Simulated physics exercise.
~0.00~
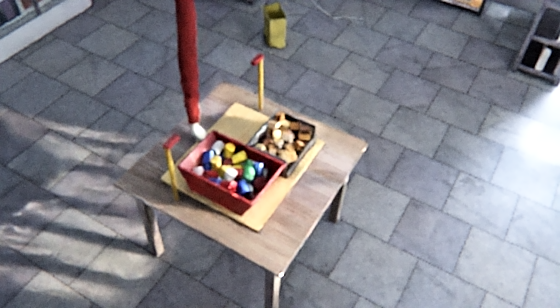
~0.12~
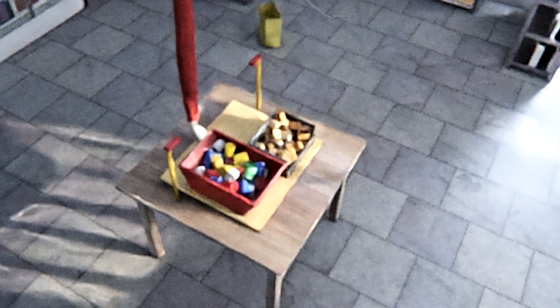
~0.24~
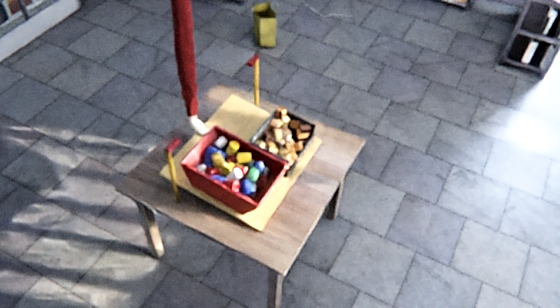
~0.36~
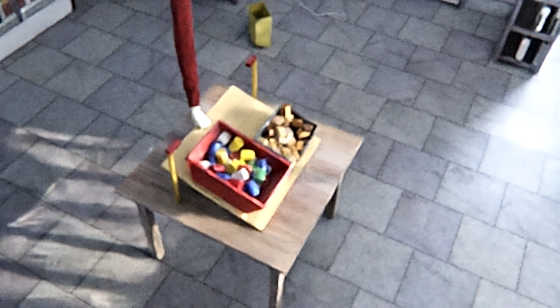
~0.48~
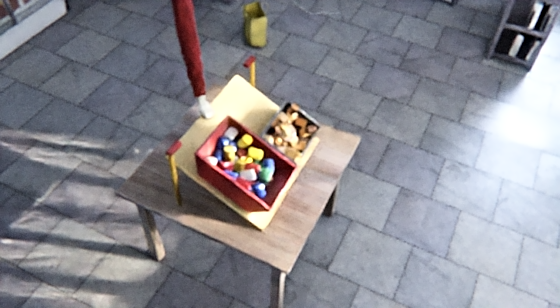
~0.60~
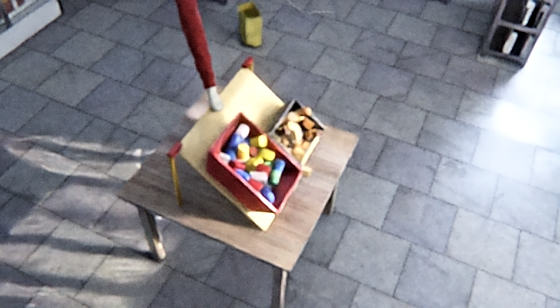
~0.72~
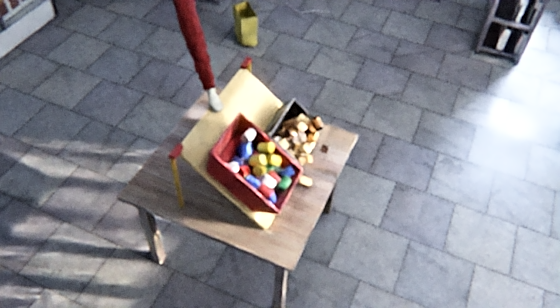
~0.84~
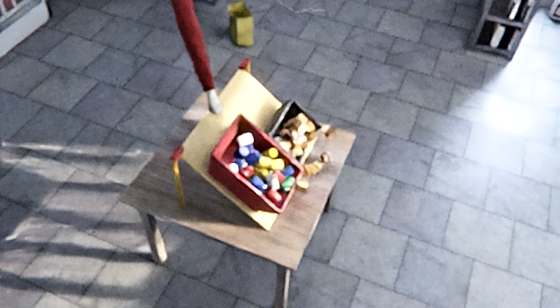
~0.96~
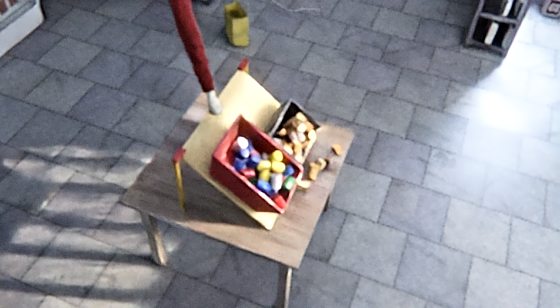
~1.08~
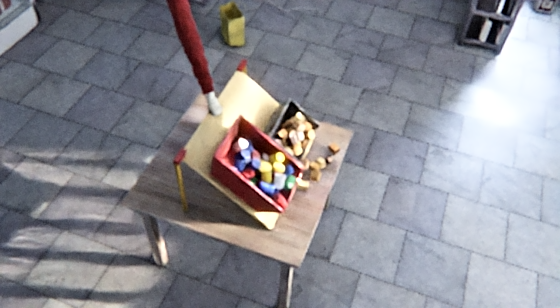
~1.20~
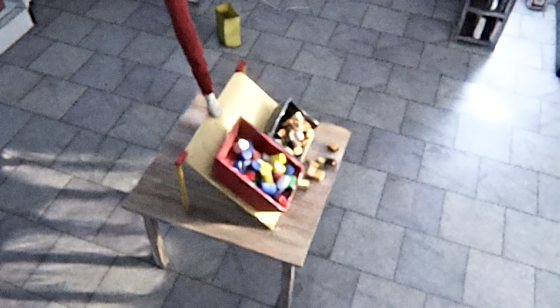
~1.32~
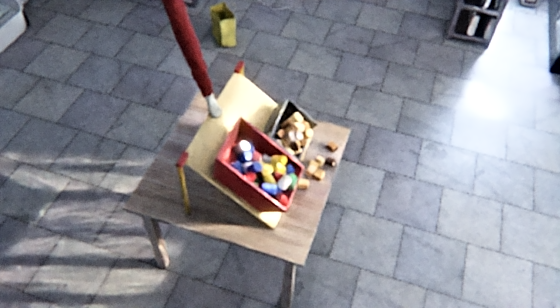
A red arm with a pale tip reaches down from the top to a yellowish board on a wooden table, seen from above on a grey tiled floor. The board holds a red tote of colourful jars in front and, behind it to the right, a black tote of wooden blocks, with a yellow container standing on the floor beyond. The board tips steadily towards the right, carrying both totes, then stops at a slant. Several blocks spill from the black tote and tumble onto the tabletop, where they come to rest, while the jars shift but stay inside the red tote.
